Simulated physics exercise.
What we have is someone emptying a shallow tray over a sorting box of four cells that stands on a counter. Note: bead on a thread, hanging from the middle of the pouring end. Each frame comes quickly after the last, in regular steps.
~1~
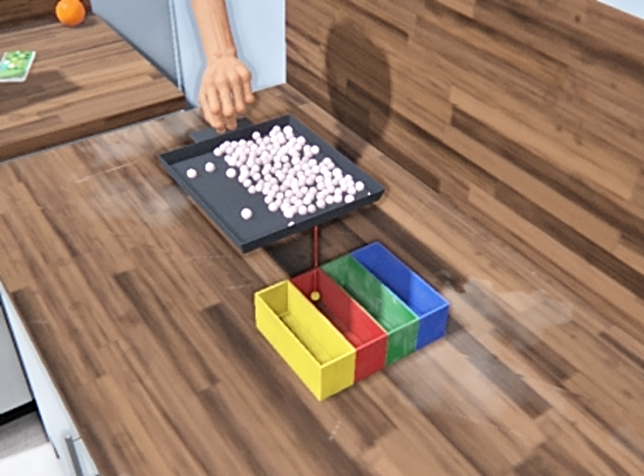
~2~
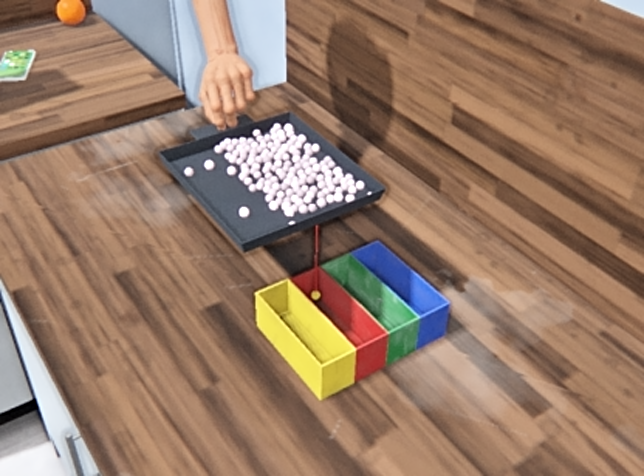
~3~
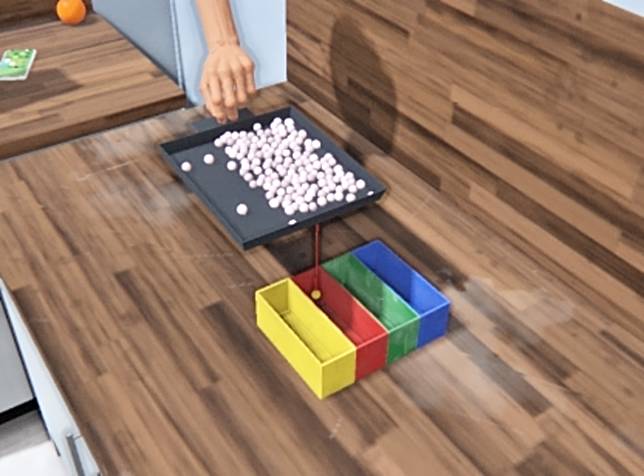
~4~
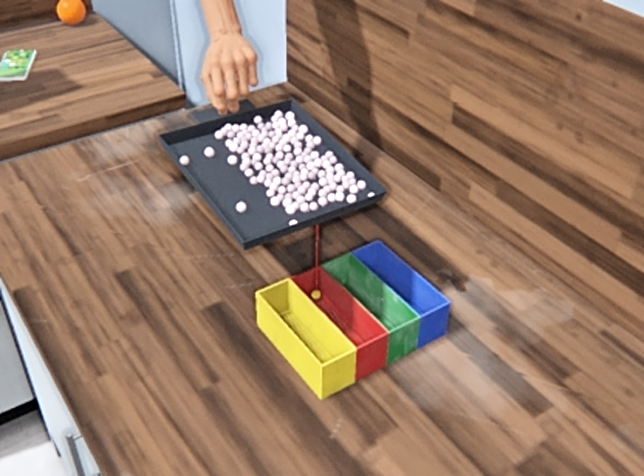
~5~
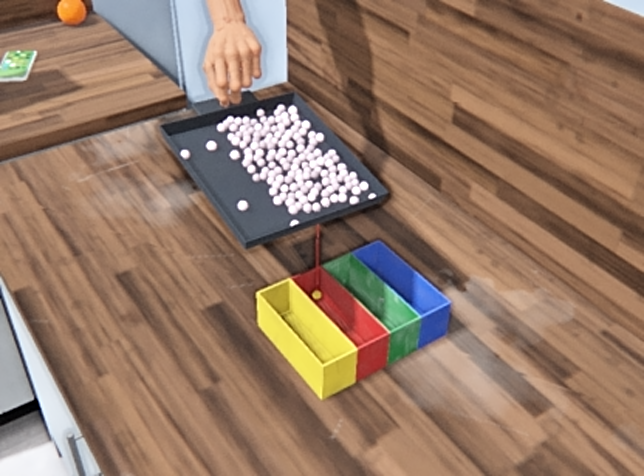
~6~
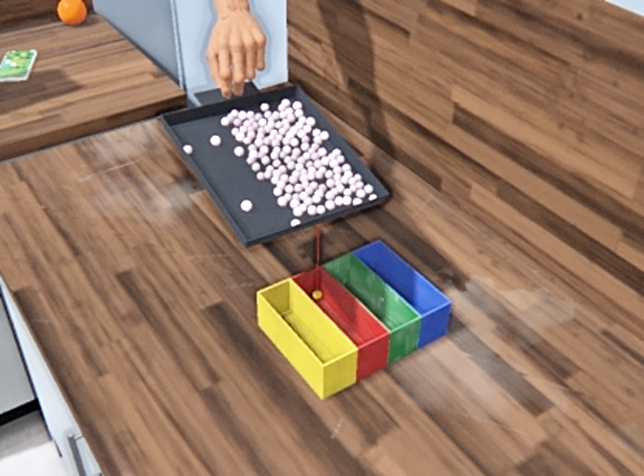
A hand slowly tilts a dark tray of pale beads above a four-coloured sorting box.
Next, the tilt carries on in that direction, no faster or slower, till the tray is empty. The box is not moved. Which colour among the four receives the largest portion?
Green.
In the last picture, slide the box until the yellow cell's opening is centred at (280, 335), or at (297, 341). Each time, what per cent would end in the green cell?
You'd get 20 in a hundred the first time and 30 in a hundred the second.
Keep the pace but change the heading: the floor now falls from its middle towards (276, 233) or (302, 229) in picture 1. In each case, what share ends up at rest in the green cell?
I'd say roughly 0 percent with the first slope, 10 percent with the other.
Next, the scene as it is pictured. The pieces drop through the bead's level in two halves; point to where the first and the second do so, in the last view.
Starting near (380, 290), moving on to near (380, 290).
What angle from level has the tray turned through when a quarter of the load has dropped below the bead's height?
About 80 degrees.
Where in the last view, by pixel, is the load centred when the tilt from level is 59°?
Mark it at roughly (347, 191) in the final frame.
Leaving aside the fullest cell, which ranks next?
That blue cell.
Soon, tray tipped steeply; nearly all on the tray; a stray few in the green cell; a stray few in the blue cell; a stray few falling or outside the box.
A while on, tray tipped right over; a small part on the tray; about half in the green cell; about a quarter in the blue cell; a small part in the red cell; a stray few in the yellow cell; a small part falling or outside the box.
Towards the end, tray tipped past a quarter turn; about half in the green cell; about a quarter in the blue cell; about a quarter in the red cell; a stray few in the yellow cell; a small part falling or outside the box.
Finally, tray tipped past a quarter turn; about half in the green cell; about a quarter in the blue cell; about a quarter in the red cell; a stray few in the yellow cell; a small part outside the box.
